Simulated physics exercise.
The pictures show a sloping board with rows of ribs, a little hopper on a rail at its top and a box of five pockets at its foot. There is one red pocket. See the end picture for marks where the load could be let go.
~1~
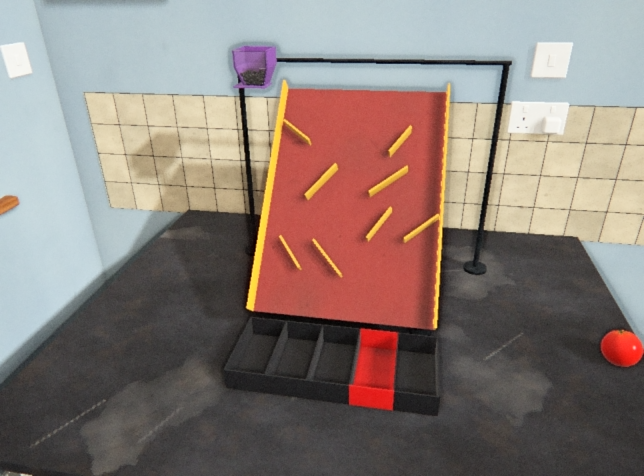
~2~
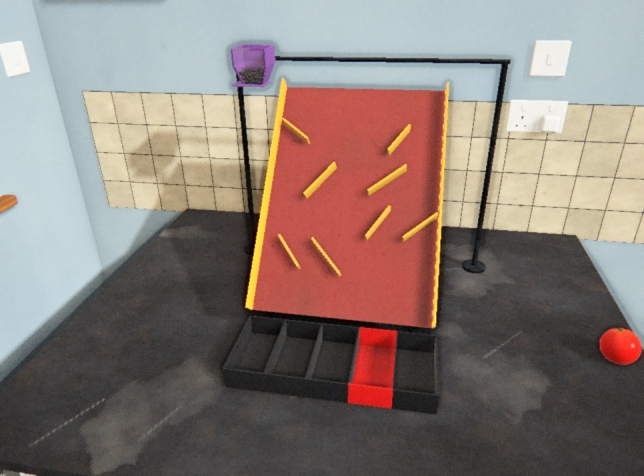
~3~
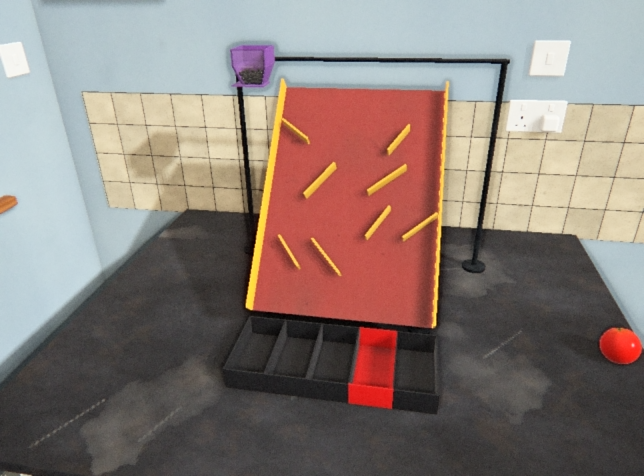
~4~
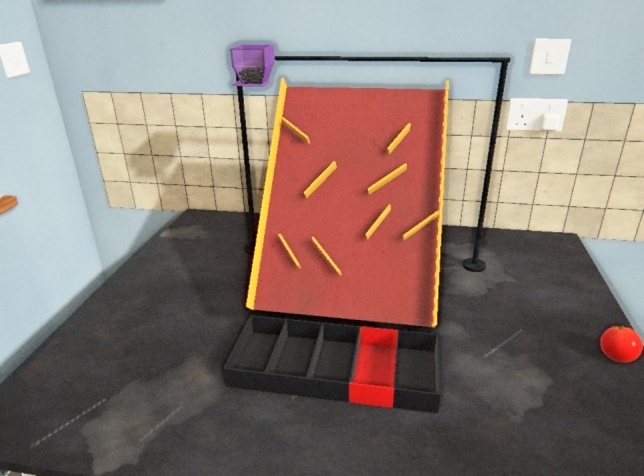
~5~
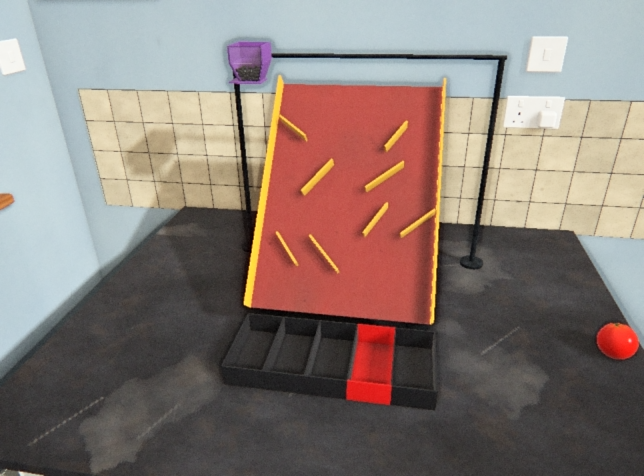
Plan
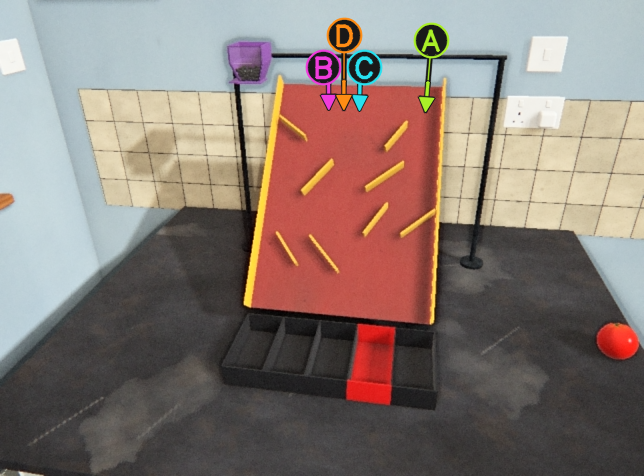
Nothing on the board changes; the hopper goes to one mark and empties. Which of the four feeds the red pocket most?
It is C.
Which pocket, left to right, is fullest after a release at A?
The third from the left.
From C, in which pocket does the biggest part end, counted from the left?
The fourth from the left.
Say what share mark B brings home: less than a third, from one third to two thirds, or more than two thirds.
Less than a third.
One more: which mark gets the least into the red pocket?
Here it is mark B.
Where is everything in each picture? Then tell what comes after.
In the first frame, hopper near (255, 79), black beans, door shut.
In the second frame, ribs (283, 118) to (308, 138), (388, 150) to (410, 125), (304, 194) to (335, 162).
In the third frame, ribs (368, 190) to (406, 165), (366, 236) to (390, 206), (403, 237) to (437, 213).
In the fourth frame, ribs (279, 234) to (298, 265), (312, 237) to (340, 272).
In the fifth frame, red pocket near (369, 391), number 4 of 5 from the left.
On the marked copy, mark A meets the board at (425, 106); mark B meets the board at (328, 104); mark C meets the board at (359, 105); mark D meets the board at (343, 104).
With A, close to a quarter in the red pocket, close to two thirds in other pockets, a small share held on the board.
With B, a small share in the red pocket, the bulk in other pockets.
With C, close to half in the red pocket, close to half in other pockets.
With D, close to a third in the red pocket, close to two thirds in other pockets.
